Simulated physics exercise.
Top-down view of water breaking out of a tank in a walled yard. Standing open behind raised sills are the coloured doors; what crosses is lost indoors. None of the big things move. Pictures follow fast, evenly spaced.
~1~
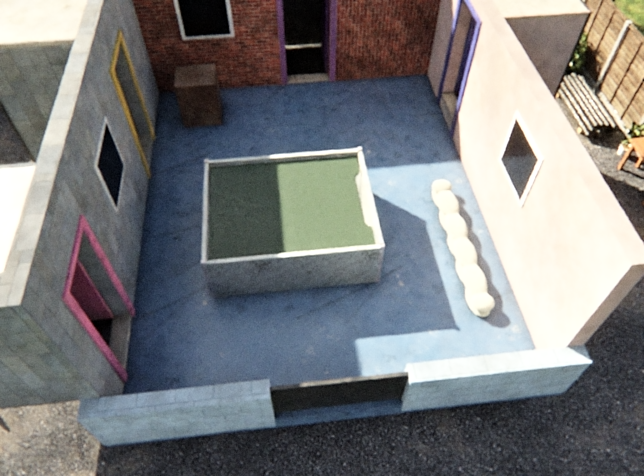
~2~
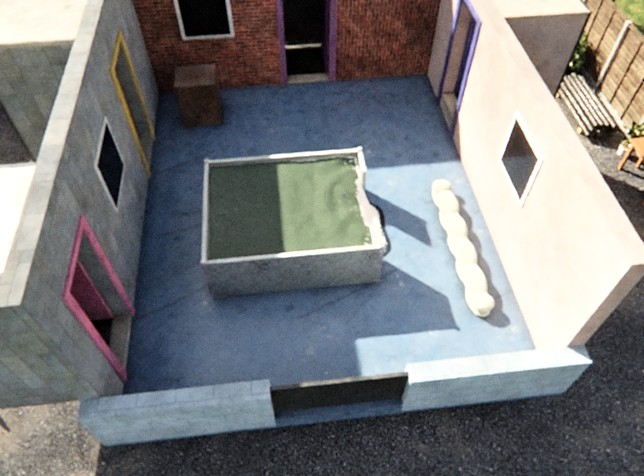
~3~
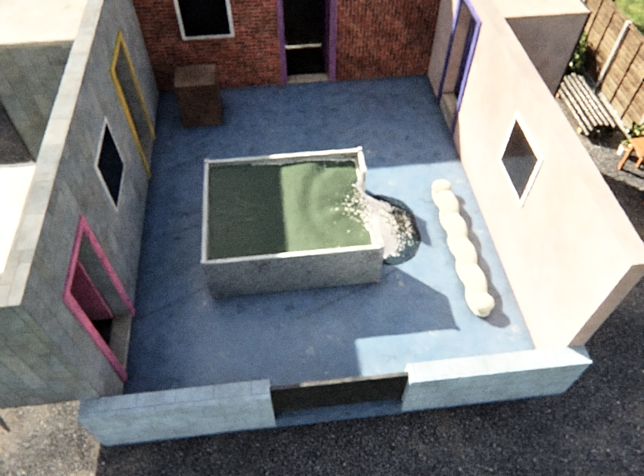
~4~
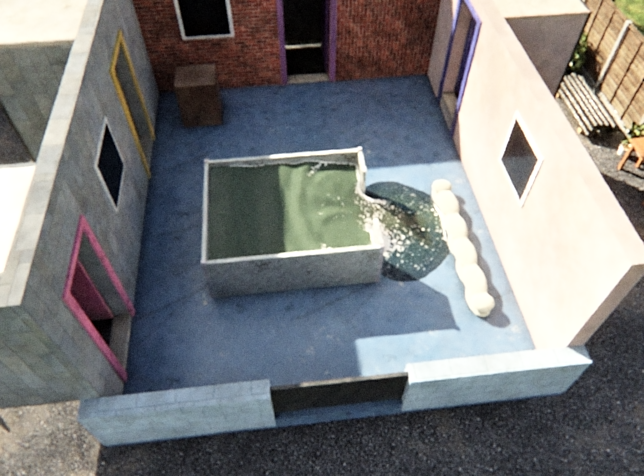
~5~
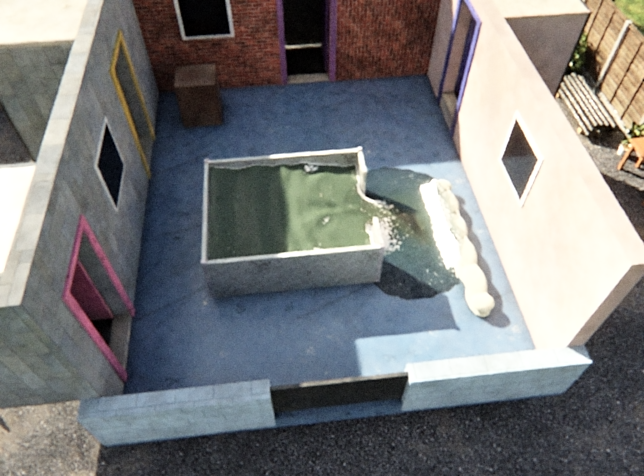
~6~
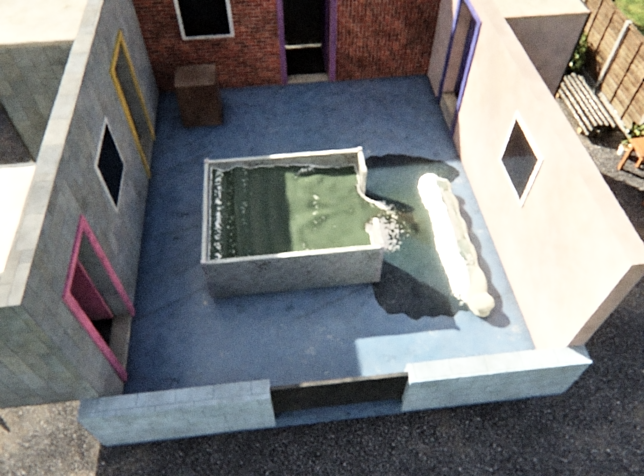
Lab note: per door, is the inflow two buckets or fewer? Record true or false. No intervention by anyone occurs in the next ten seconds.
Purple door false; pink door false; yellow door true; blue door true.
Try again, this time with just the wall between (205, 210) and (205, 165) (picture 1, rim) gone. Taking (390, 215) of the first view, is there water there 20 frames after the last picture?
At that place: Free of water.
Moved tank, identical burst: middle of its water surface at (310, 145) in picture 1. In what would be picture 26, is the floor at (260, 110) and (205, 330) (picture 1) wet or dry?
In that order: Under water, free of water.
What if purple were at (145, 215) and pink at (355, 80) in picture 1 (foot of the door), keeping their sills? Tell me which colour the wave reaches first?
That is the blue door.
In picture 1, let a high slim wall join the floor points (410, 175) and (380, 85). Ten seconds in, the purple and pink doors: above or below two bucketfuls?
Purple door lets less in, pink door goes over.
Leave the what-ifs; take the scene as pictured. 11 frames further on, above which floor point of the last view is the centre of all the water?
Roughly (346, 232) in the last picture.
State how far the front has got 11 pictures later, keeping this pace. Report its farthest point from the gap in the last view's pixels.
The front tops out at about (421, 76).
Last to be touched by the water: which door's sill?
My answer: The one in yellow.
A moment on, water covers 25 % of the floor; the purple door not reached, the pink door not reached, the yellow door not reached, the blue door wet at the sill, nothing in.
Next, water covers 35 % of the floor; the purple door not reached, the pink door not reached, the yellow door not reached, the blue door wet at the sill, nothing in.
Then, water covers 60 % of the floor; the purple door wet at the sill, nothing in, the pink door not reached, the yellow door not reached, the blue door wet at the sill, nothing in.
Later, water covers 90 % of the floor; the purple door under two buckets in, the pink door over two buckets in, the yellow door wet at the sill, nothing in, the blue door wet at the sill, nothing in.
In the end, water covers 95 % of the floor; the purple door over two buckets in, the pink door over two buckets in, the yellow door wet at the sill, nothing in, the blue door wet at the sill, nothing in.
